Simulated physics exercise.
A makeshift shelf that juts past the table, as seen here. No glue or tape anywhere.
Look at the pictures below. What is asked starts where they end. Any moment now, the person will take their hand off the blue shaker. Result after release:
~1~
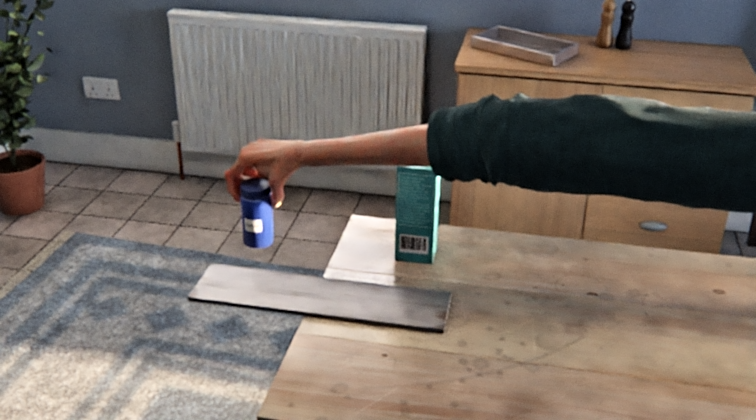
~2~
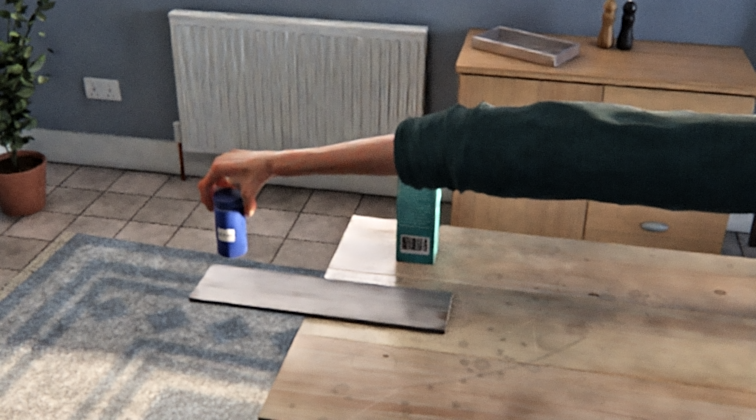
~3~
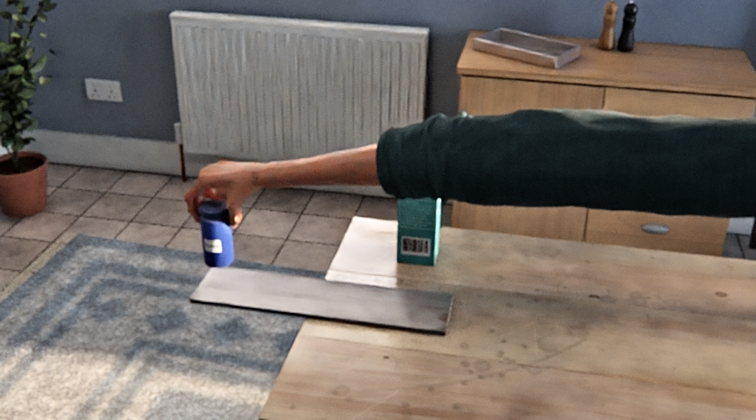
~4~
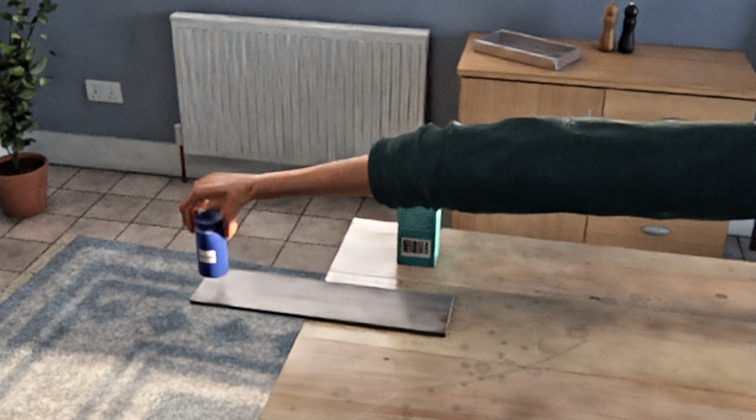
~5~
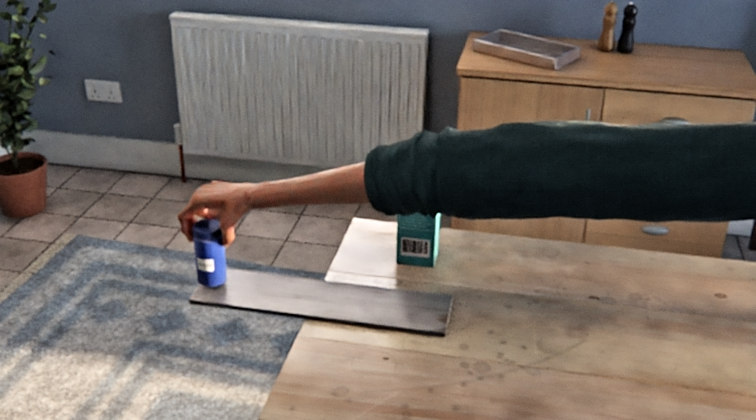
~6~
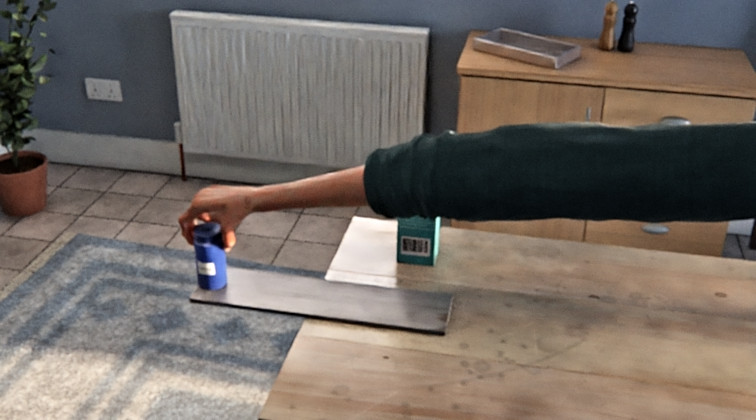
Topples.
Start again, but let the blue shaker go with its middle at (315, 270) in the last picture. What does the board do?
It stays put.
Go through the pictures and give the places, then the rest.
The first frame shows on its way; blue shaker (257, 213); grey board (321, 297).
The second frame shows on its way; blue shaker (230, 223); grey board (322, 297).
The third frame shows on its way; blue shaker (217, 233); grey board (323, 299).
The fourth frame shows on its way; blue shaker (211, 244); grey board (323, 300).
The fifth frame shows on its way; blue shaker (210, 252); grey board (322, 300).
The sixth frame shows in place under the hand; blue shaker (210, 256); grey board (322, 299).
Then, 0.40 s after the last picture, blue shaker now down on the floor or falling; grey board tipped 48° from how it was.
Then, 0.60 s after the last picture, grey board now down on the floor or falling.
Then, 0.70 s after the last picture, things are still on the move.
Then, 0.90 s after the last picture, as before.
By the end, down on the floor or falling, blue shaker and grey board; turquoise carton in place. The board comes down.
